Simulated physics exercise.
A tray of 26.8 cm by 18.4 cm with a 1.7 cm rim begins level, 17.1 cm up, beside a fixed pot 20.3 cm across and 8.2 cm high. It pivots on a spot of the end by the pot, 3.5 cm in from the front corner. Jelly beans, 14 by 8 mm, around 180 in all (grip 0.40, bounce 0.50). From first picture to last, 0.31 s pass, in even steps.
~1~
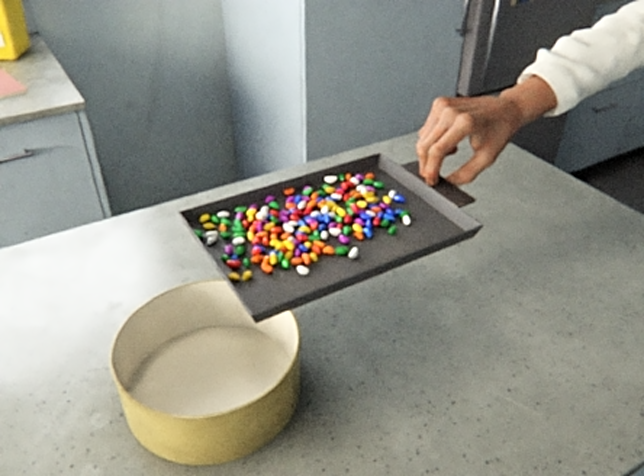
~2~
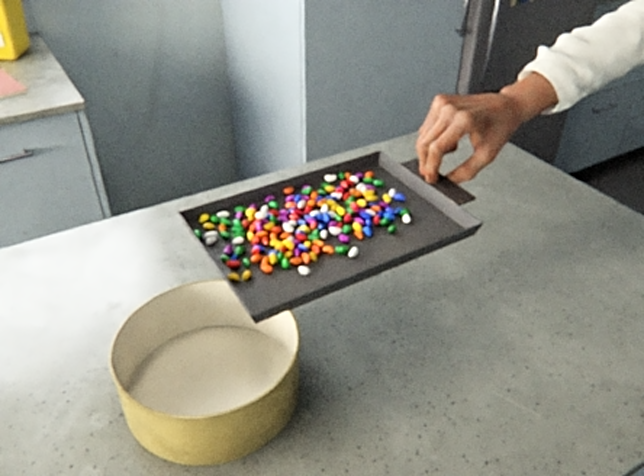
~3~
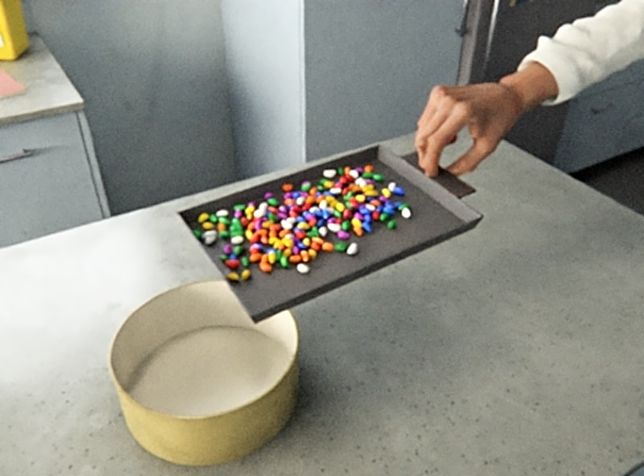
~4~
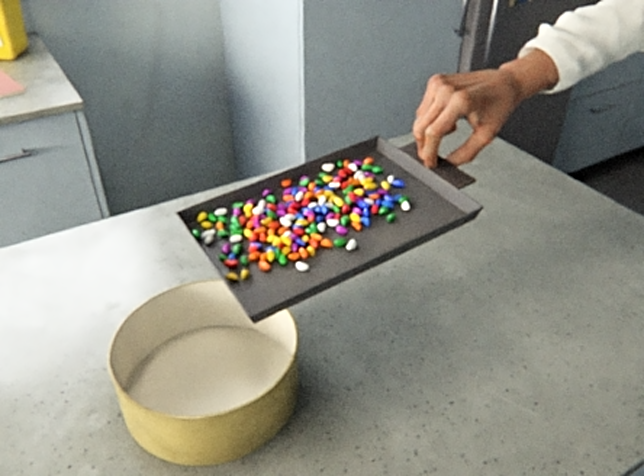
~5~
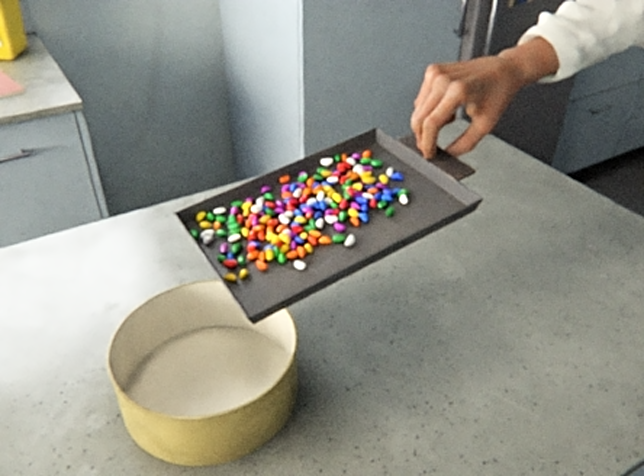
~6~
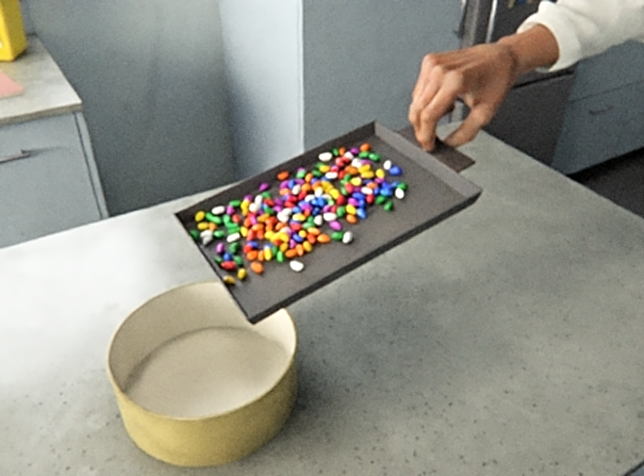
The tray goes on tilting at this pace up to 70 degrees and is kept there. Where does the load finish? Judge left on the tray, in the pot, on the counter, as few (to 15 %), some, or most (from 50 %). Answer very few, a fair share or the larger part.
Left on the tray: A fair share; in the pot: The larger part; on the counter: Very few.
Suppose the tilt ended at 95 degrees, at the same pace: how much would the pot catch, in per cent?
In that case some 95 per cent.
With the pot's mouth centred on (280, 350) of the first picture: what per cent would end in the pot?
Some 25 per cent.
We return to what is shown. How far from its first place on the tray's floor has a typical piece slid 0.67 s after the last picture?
Some 7 cm.
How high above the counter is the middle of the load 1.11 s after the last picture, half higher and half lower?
Roughly 20 cm.
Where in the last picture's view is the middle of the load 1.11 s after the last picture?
Around (221, 236).
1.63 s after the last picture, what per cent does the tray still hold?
Some 80 per cent of the load.
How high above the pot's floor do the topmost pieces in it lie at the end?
Roughly 1.5 cm.
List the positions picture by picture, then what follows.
In the first picture, tray tilt 0 degrees, front corners at (255, 309) and (476, 224); middle of the pieces at (311, 219); pot at (207, 340).
In the second picture, tray tilt 1 degrees, front corners at (254, 310) and (476, 222); middle of the pieces at (310, 218).
In the third picture, tray tilt 3 degrees, front corners at (253, 310) and (476, 215); middle of the pieces at (309, 215).
In the fourth picture, tray tilt 5 degrees, front corners at (252, 310) and (476, 206), lowest corner left front; middle of the pieces at (308, 211).
In the fifth picture, tray tilt 8 degrees, front corners at (250, 311) and (475, 198), lowest corner left front; middle of the pieces at (307, 207).
In the sixth picture, tray tilt 11 degrees, front corners at (249, 313) and (475, 190), lowest corner left front; middle of the pieces at (305, 204); pot at (204, 341).
Then, 0.67 s after the last picture, tilt 39 degrees; the tray holds 100 %, the pot 0 %.
Then, 1.11 s after the last picture, tilt 57 degrees; the tray holds 100 %, the pot 0 %.
Then, 1.63 s after the last picture, tilt 70 degrees; the tray holds 80 %, the pot 5 %.
In the end, tray 30 %, pot 65 %, counter 5 %.
